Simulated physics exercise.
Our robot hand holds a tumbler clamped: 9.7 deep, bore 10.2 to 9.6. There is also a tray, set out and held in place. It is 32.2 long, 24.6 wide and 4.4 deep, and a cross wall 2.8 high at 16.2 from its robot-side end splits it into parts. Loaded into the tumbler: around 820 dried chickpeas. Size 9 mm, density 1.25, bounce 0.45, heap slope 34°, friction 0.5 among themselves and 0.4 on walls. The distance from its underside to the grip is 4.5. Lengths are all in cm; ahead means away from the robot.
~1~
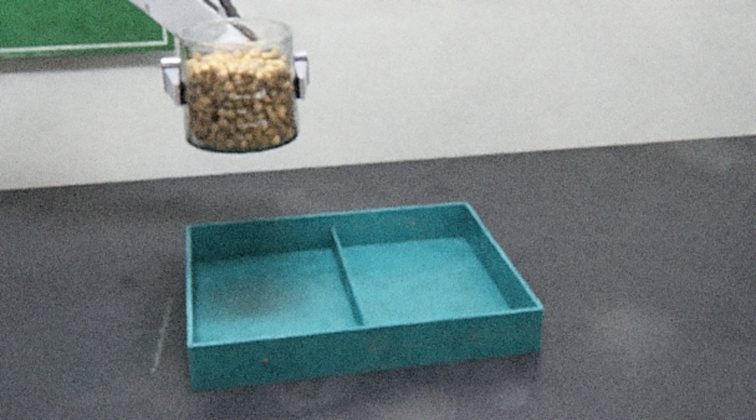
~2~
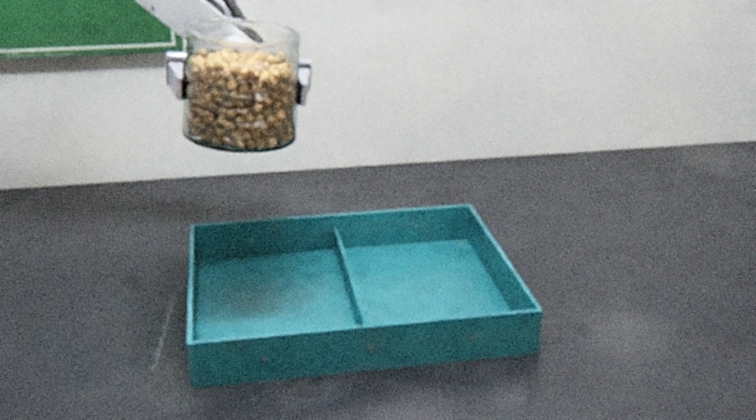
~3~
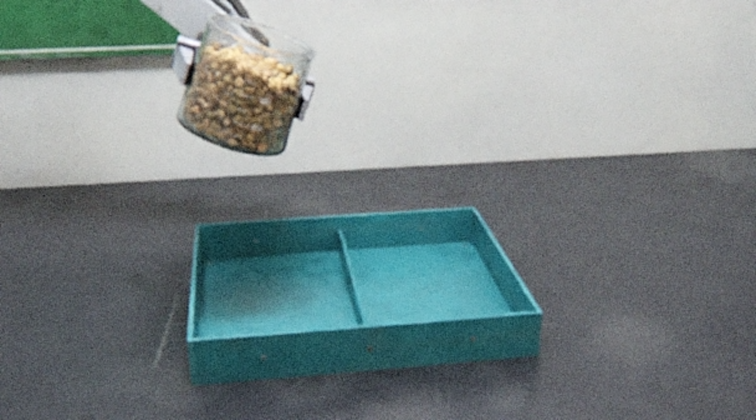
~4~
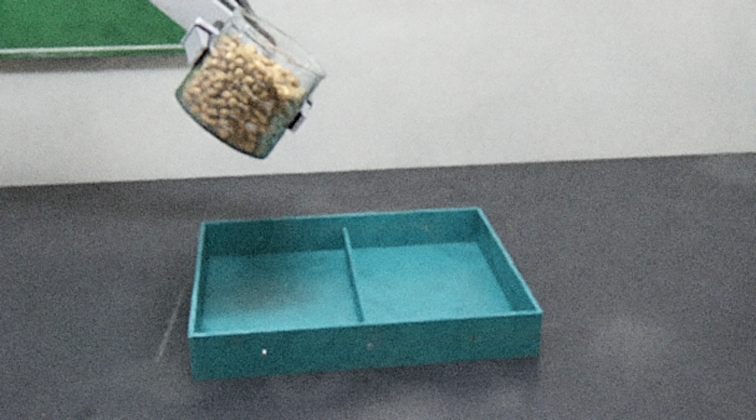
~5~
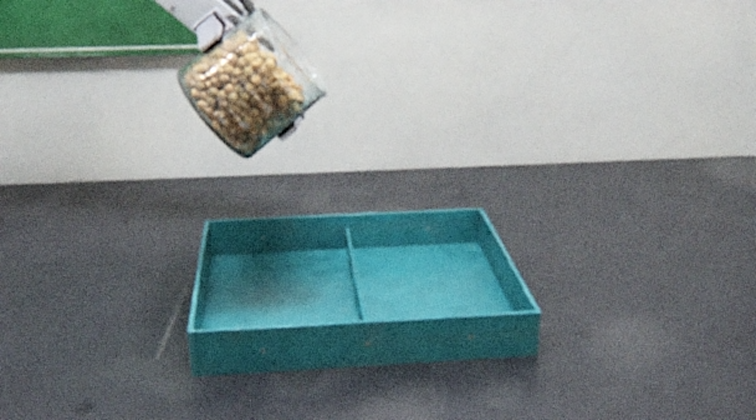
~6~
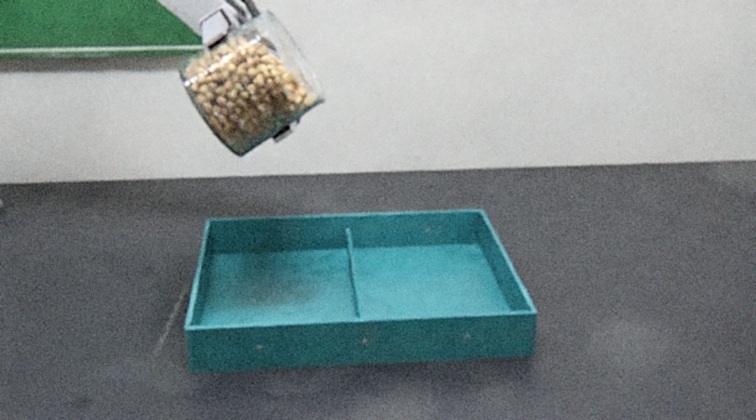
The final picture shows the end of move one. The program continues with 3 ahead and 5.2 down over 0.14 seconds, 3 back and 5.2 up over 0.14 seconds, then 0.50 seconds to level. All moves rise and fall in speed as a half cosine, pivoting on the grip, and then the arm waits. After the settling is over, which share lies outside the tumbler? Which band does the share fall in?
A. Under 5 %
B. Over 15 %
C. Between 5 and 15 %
Option A: Under 5 %.
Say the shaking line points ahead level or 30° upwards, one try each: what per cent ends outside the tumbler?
It comes to around 20 per cent on the first try and around 30 per cent on the second.
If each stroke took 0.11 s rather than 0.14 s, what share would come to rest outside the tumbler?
Roughly 5 percent would.
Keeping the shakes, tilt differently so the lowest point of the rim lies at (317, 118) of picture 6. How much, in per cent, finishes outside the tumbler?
Somewhere around 15 %.
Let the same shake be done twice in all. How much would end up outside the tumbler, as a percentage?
In that case some 5 per cent.
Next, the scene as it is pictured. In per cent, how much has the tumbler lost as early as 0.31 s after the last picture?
I'd say some 0 percent.
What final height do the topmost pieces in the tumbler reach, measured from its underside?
10.0 cm.
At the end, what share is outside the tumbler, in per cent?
Estimate: Near 2 %.
Then, 0.31 s later, tilted 57° forward, highest piece 28 above the table; 810 in the tumbler, 12 in flight or on a rim.
Then, 0.62 s later, tilted 13° forward, highest piece 28 above the table; 804 in the tumbler, 16 in the far-side part, 1 in the robot-side part, 1 in flight or on a rim.
Then, 0.98 s later, level, highest piece 29 above the table; 804 in the tumbler, 17 in the far-side part, 1 in the robot-side part.
Then, 2.03 s later, level, highest piece 29 above the table; 804 in the tumbler, 17 in the far-side part, 1 in the robot-side part.
At rest, 804 in the tumbler, 17 in the far-side part, 1 in the robot-side part. That is 2 % outside the tumbler.
